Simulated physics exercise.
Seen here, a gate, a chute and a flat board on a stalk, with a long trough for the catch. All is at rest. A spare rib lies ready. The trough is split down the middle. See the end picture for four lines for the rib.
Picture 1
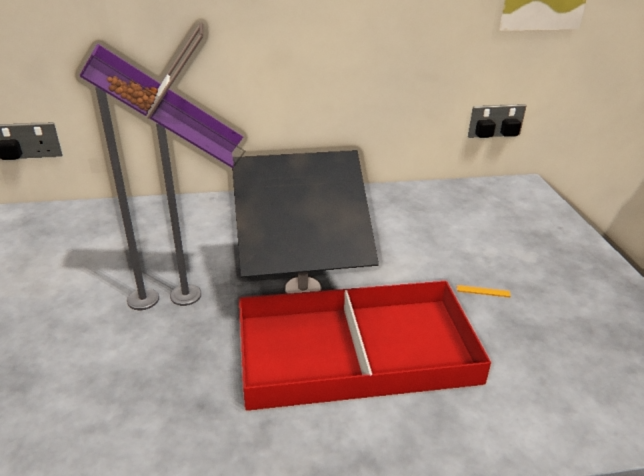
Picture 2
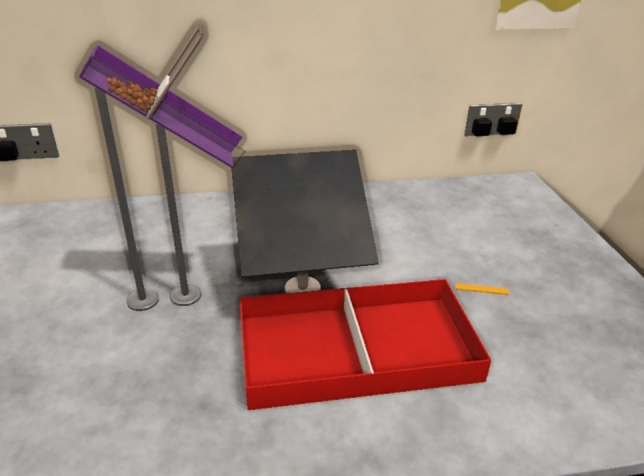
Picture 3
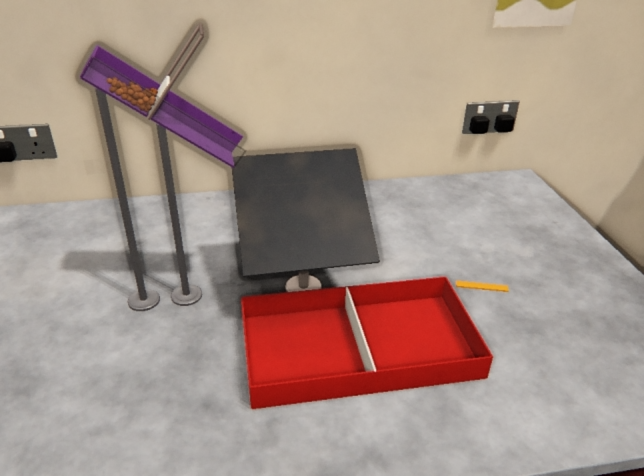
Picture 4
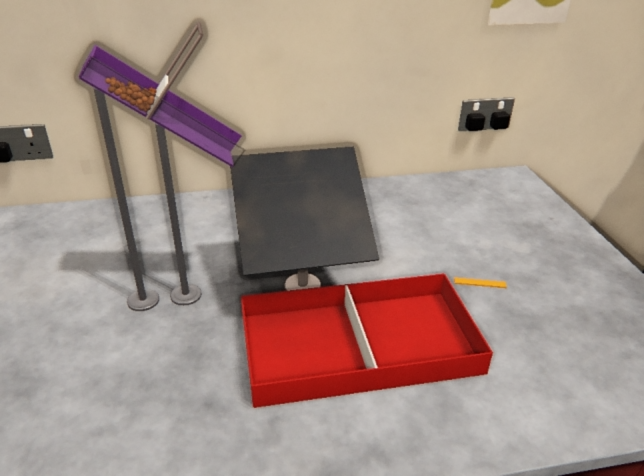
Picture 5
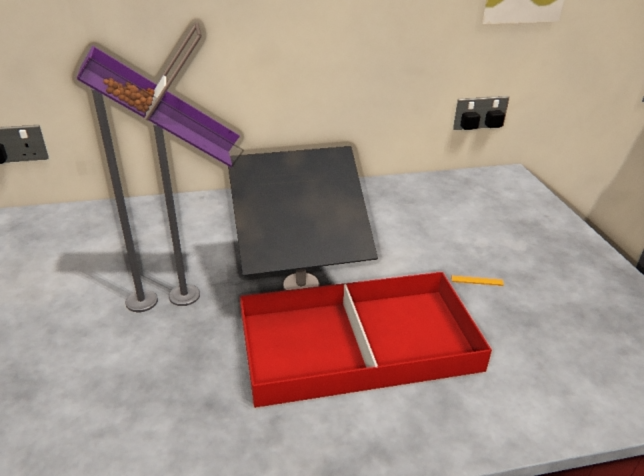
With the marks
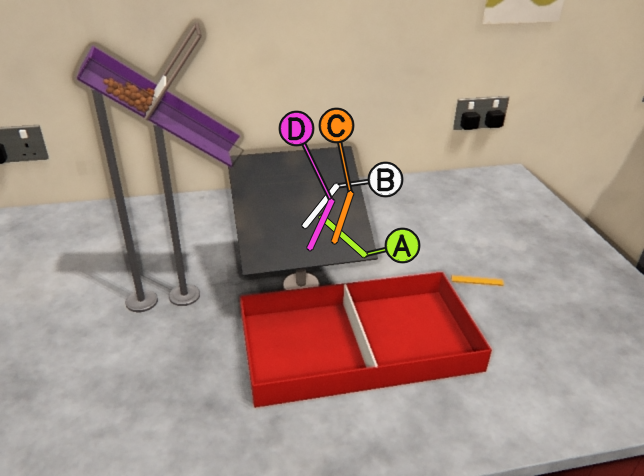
At the start, brown pieces rest behind a closed gate in a sloping purple chute, above a tilted dark board and a red trough divided in two, with a small orange stick nearby. The view then shifts very slightly, while the pieces, gate, board and trough all stay still through the last moment.
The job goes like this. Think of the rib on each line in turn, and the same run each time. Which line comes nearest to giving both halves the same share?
A works best here.
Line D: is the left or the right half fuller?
More lands on the left.
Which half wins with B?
More lands on the left.
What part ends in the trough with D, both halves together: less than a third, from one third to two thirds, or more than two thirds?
Line D gives more than two thirds.
On the marked copy, line A from (321, 217) to (364, 254); line B from (336, 186) to (305, 225); line C from (350, 193) to (334, 240); line D from (331, 201) to (310, 247).
Choosing A, of what is caught, about half in the left half, about half in the right.
Choosing B, of what is caught, nearly all in the left half, a stray few in the right.
Choosing C, of what is caught, nearly all in the left half, a small part in the right.
Choosing D, of what is caught, all in the left half, none in the right.
